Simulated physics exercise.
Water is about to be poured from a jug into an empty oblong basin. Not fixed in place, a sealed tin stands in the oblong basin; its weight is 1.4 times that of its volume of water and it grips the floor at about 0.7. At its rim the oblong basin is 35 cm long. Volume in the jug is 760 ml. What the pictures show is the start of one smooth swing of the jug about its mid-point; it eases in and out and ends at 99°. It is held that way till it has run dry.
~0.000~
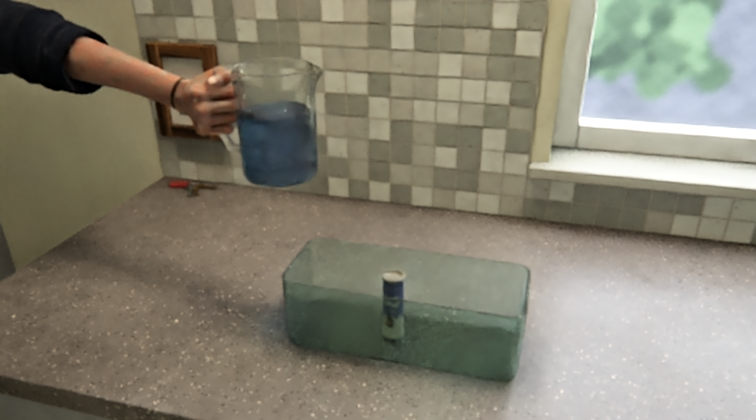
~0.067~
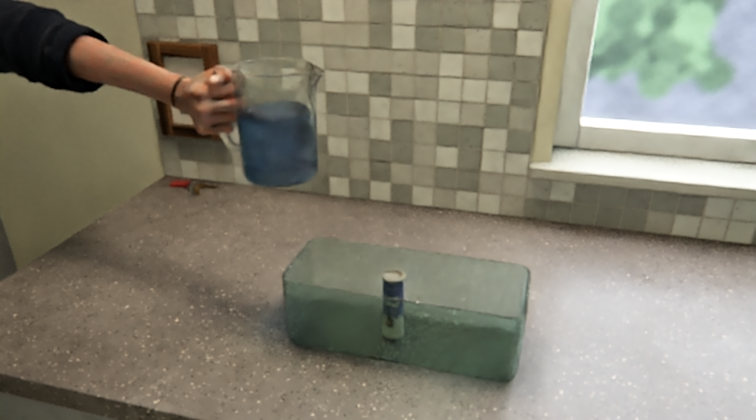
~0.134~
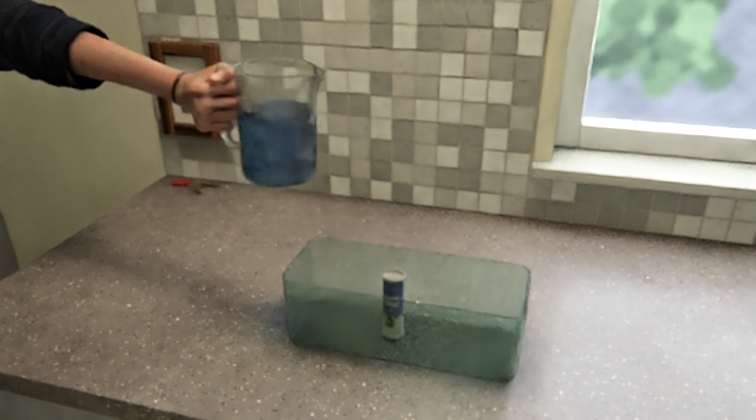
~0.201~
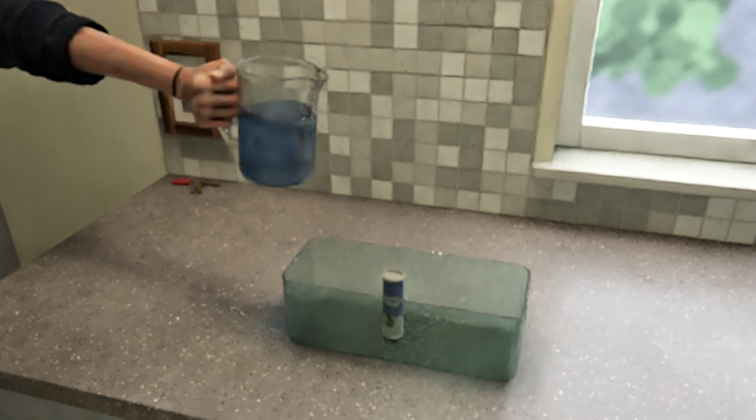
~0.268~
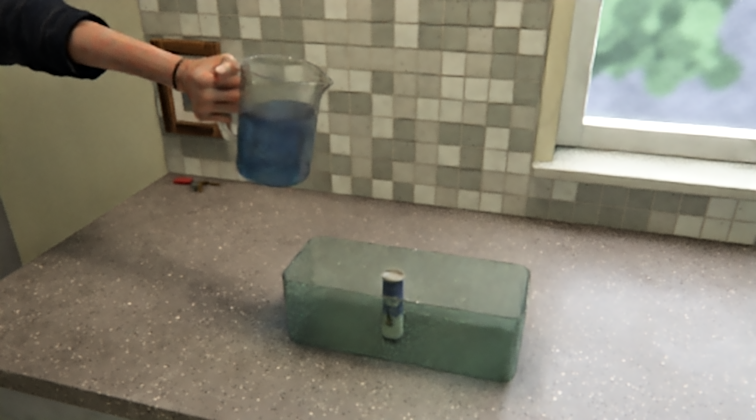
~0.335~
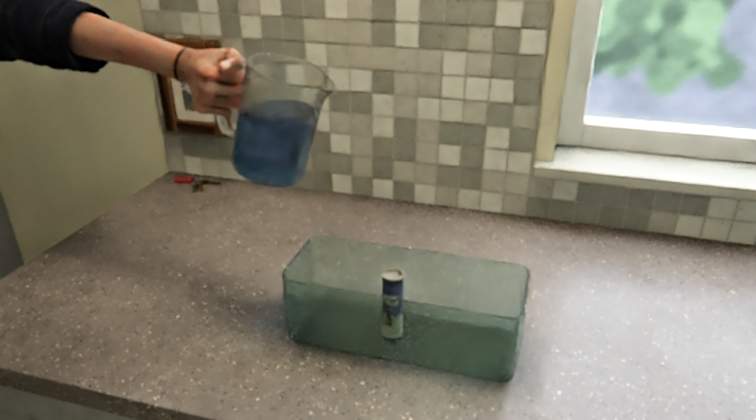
At first, a hand holds a clear jug of blue water upright by its handle, above and to the left of an oblong glass basin with a small tin at it on a speckled counter. Then the hand slowly tilts the jug a little to the right, while the basin and tin stay still.
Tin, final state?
Standing.
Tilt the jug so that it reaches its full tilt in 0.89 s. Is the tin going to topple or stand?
Outcome - the tin remains standing.
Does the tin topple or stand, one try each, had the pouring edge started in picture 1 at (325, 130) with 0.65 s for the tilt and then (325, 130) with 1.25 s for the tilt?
Run one: It tumbles. Run two: It tumbles.
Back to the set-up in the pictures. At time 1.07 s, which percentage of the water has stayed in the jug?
Roughly 54 per cent.
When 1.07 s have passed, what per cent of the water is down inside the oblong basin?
Value: Approx. 18 %.
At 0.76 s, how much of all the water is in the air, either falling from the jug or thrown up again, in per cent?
Close to 3 per cent, I'd say.
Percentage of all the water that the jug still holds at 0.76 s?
Roughly 98 per cent.
Then, 0.76 s in, the tilt is 66° and 97 per cent is still to pour; the tin stands where it began.
Then, 1.07 s in, the tilt is 94° and 54 per cent is still to pour; the tin stands where it began.
Then, 1.40 s in, the tilt is 99° and 13 per cent is still to pour; the tin stands where it began.
Then, 1.75 s in, the tilt is 99° and 2 per cent is still to pour; the tin stands where it began.
Finally, the tin stands where it began.
